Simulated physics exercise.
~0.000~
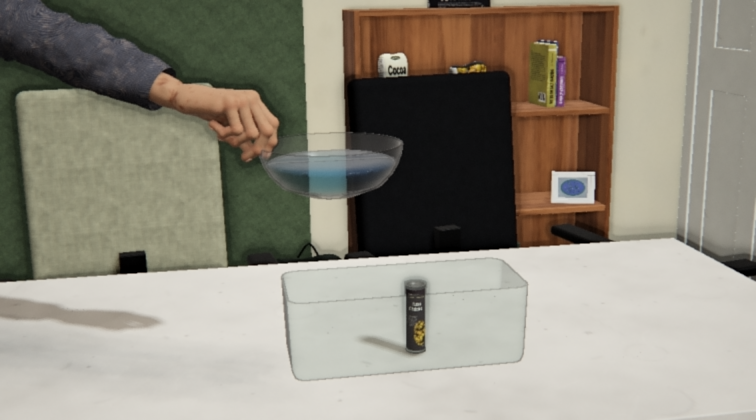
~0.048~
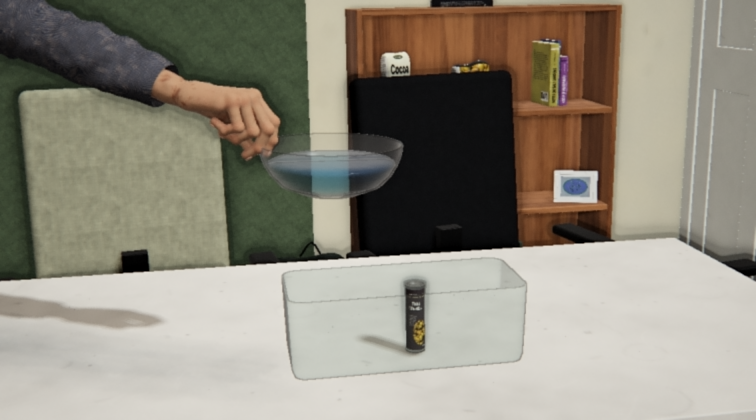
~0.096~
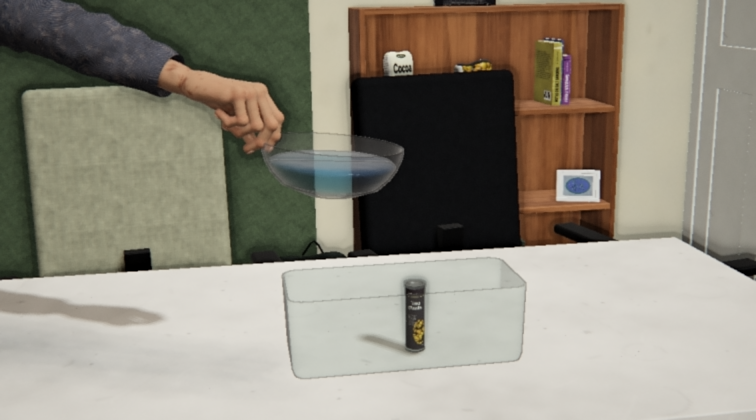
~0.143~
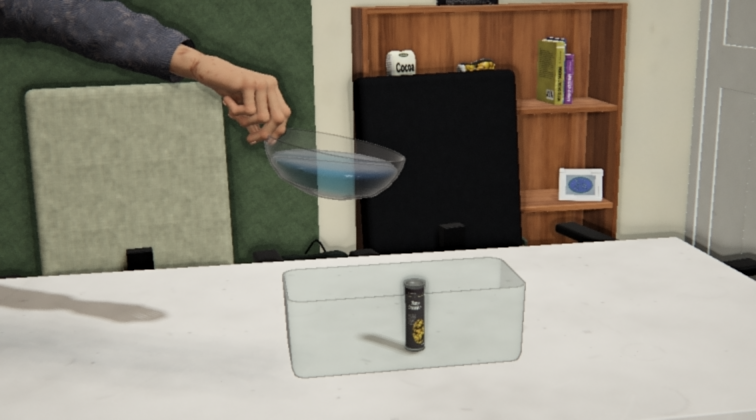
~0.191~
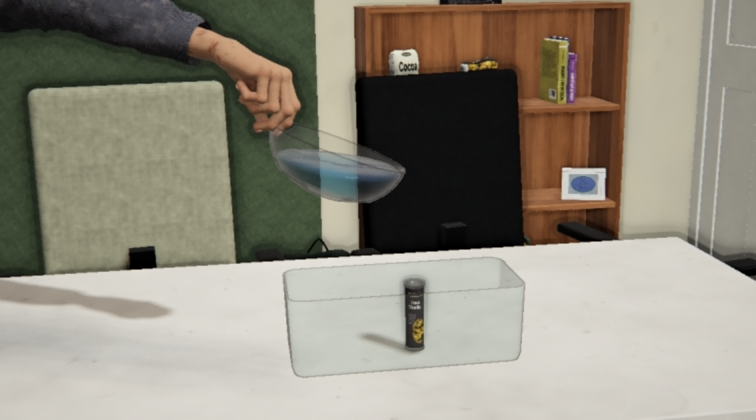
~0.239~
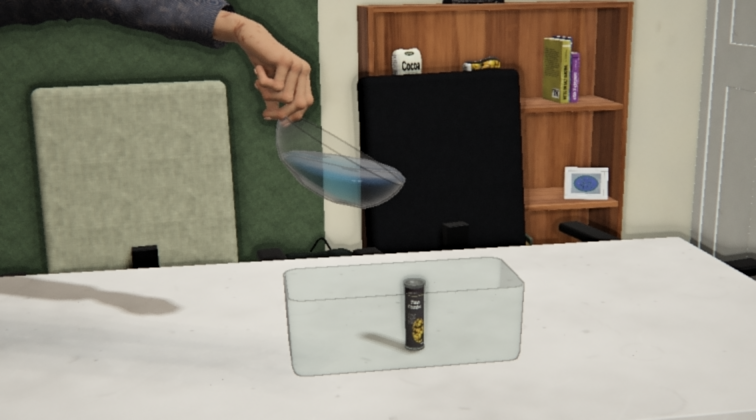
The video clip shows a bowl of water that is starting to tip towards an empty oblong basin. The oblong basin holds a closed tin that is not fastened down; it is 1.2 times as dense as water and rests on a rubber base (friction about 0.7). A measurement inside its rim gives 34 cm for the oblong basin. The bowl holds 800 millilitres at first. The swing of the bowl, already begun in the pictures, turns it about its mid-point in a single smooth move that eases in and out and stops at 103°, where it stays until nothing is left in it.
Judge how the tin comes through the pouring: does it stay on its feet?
Most likely it will not capsize.
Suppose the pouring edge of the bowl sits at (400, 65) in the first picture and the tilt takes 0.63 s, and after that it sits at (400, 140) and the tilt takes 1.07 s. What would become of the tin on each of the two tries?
Try 1: Tipped over; try 2: Still standing.
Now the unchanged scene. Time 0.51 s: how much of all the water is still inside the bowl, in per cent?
Still held: Roughly 4 % of the total.
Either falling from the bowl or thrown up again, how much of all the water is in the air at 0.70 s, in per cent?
About 18 per cent.
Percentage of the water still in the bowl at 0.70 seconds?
0 in a hundred, give or take.
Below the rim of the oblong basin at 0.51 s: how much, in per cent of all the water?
About 48%.
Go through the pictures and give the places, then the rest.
Tilt 0°; pouring edge (400, 142); surface from (265, 163) to (394, 157); the oblong basin's rim runs from (285, 289) to (515, 272); the tin's top is at (415, 287), in the first frame.
Tilt 1°; pouring edge (401, 144); surface from (265, 162) to (394, 159), in the second frame.
Tilt 6°; pouring edge (402, 149); surface from (267, 160) to (394, 161), in the third frame.
Tilt 13°; pouring edge (403, 158); surface from (270, 156) to (396, 165), in the fourth frame.
Tilt 22°; pouring edge (403, 170); surface from (275, 154) to (399, 169), in the fifth frame.
Tilt 32°; pouring edge (401, 183); surface from (282, 155) to (389, 171); 3 per cent is over the edge, in the sixth frame.
After 0.51 s the tilt is 93° and 4 per cent is still to pour; the tin stands where it began.
After 0.70 s the tilt is 103° and 0 per cent is still to pour; the tin stands where it began.
After 0.91 s the tilt is 103° and 0 per cent is still to pour; the tin stands where it began.
After 1.13 s the tilt is 103° and 0 per cent is still to pour; the tin stands where it began.
In the end the tin stands where it began.
